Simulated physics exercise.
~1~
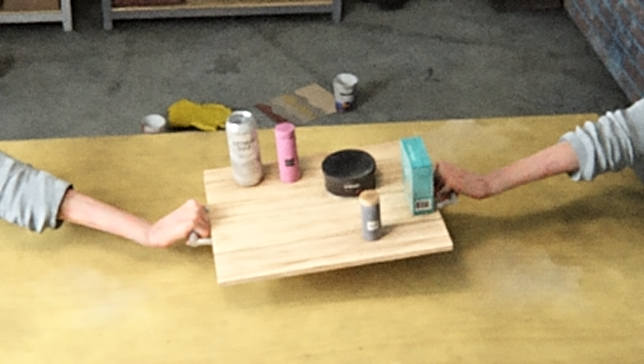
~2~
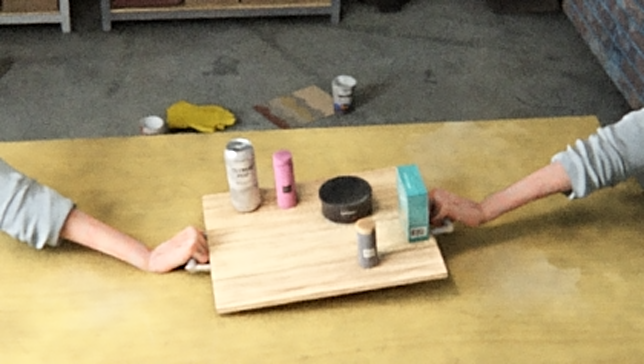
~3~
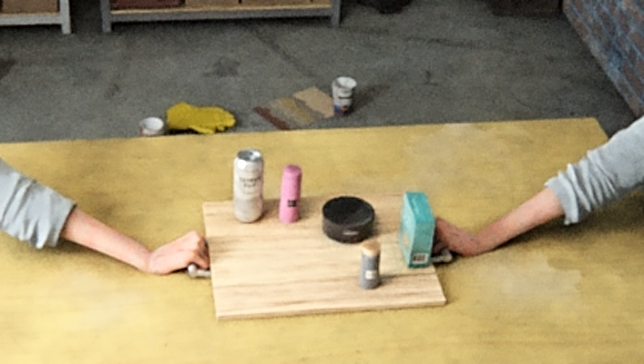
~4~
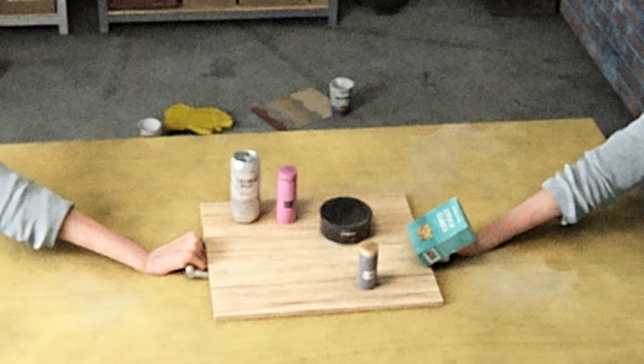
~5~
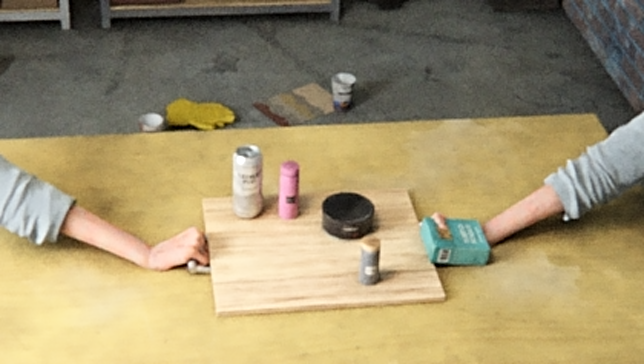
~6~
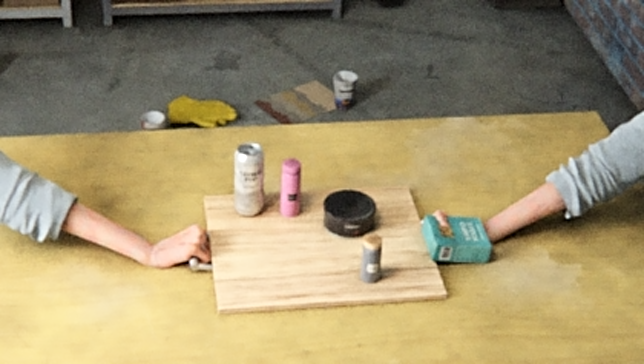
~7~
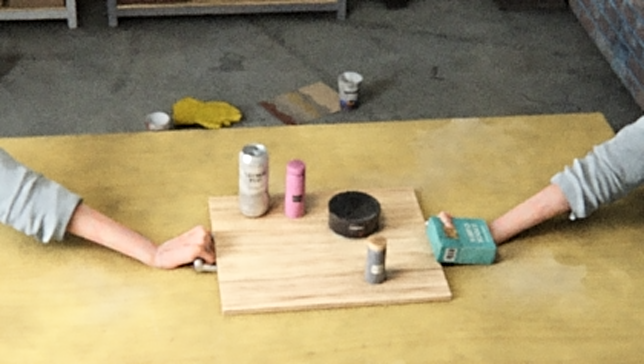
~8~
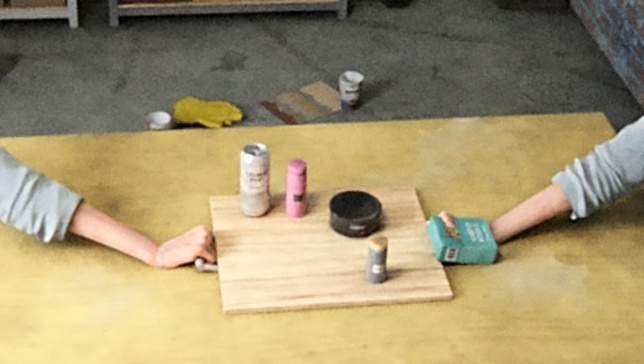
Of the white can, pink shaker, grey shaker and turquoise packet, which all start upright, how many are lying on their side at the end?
One of them is lying on its side at the end, the turquoise packet.
